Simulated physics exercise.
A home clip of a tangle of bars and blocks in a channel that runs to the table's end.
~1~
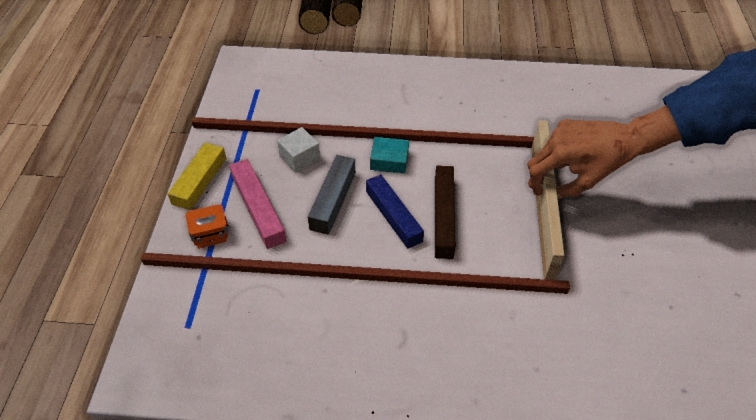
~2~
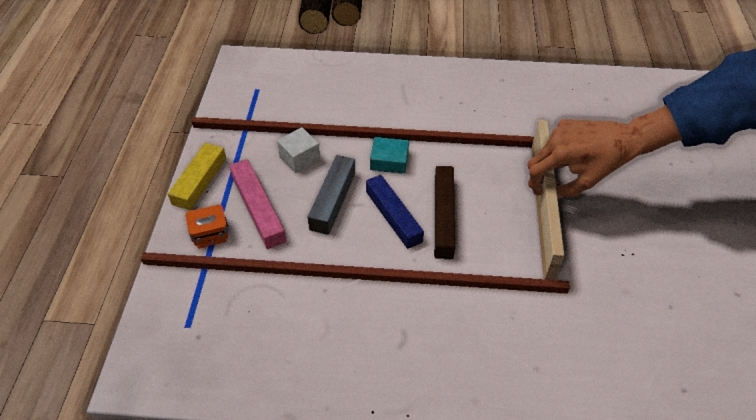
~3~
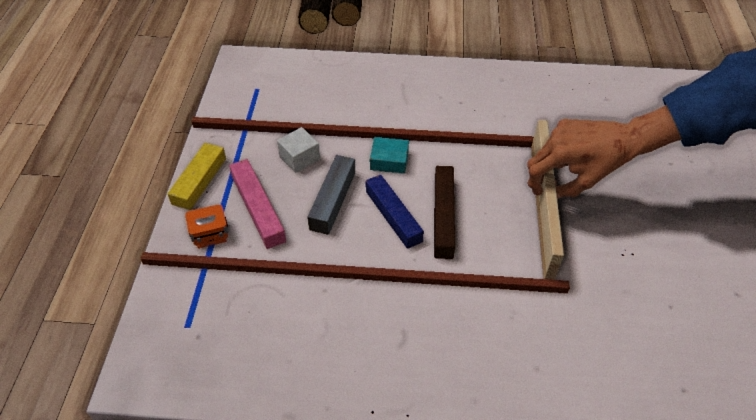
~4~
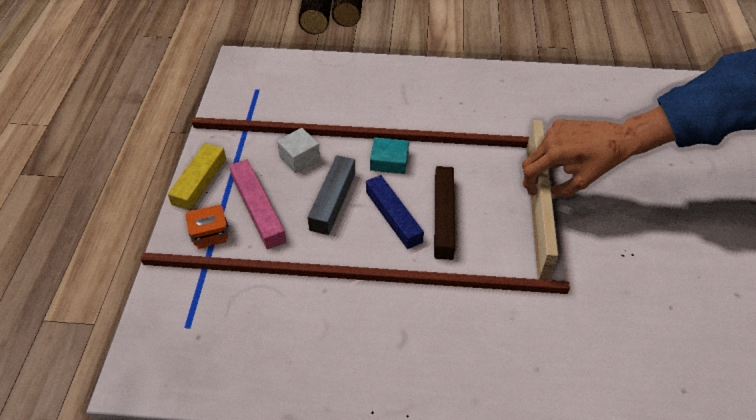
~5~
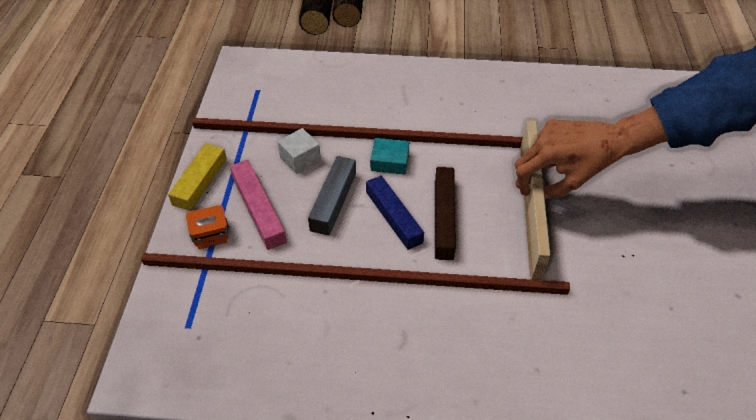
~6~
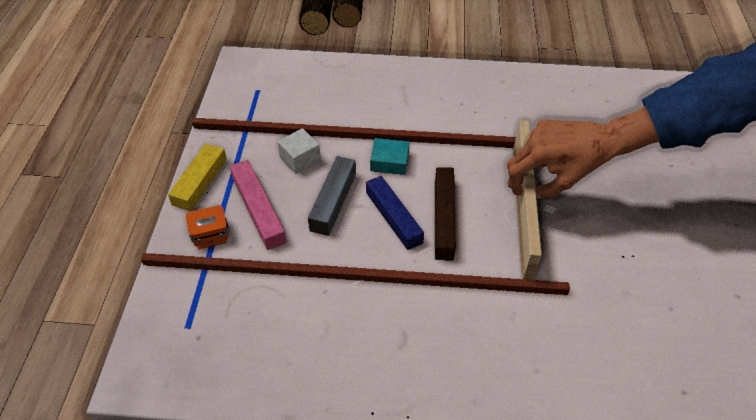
A hand sliding a pale wooden board slightly left between two dark rails, while the coloured bars and blocks stay still.
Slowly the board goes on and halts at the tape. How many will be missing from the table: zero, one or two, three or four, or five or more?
In the end the number that fall off is three or four.
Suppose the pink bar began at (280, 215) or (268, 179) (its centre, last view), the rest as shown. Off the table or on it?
In that order, it is lost; goes over.
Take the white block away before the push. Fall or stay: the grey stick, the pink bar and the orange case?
The grey stick is kept; the pink bar tumbles off; the orange case drops off.
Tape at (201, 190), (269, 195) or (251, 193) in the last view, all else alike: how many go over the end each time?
Try by try, 5, 0 and 2.
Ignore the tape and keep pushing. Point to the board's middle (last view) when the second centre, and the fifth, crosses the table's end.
At (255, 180) for the second, at (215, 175) for the fifth.
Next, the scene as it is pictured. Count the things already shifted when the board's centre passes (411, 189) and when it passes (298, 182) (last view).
2 and 7.
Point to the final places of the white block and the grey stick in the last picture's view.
First (190, 138), then (180, 186).
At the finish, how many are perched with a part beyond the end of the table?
That would be 1.
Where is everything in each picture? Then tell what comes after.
Yellow bar (198, 175); orange case (208, 227); pink bar (257, 202); board (546, 196); tape (228, 191), in the first frame.
Orange case (208, 227); grey stick (333, 194), in the second frame.
Pink bar (257, 202); blue bar (394, 210), in the third frame.
Yellow bar (198, 176); turquoise block (390, 156), in the fourth frame.
Orange case (208, 228); brown stick (445, 212), in the fifth frame.
Yellow bar (198, 176); orange case (208, 228); pink bar (257, 203); board (526, 196); tape (228, 192), in the sixth frame.
Soon after, none off yet; yellow bar at rest near (198, 176); orange case at rest near (208, 228); pink bar at rest near (257, 203).
Then, none off yet; yellow bar at rest near (198, 176); orange case at rest near (208, 228); pink bar moved a little near (244, 206).
By the end, the number that fall off is three or four; fallen, pink bar, orange case and yellow bar.
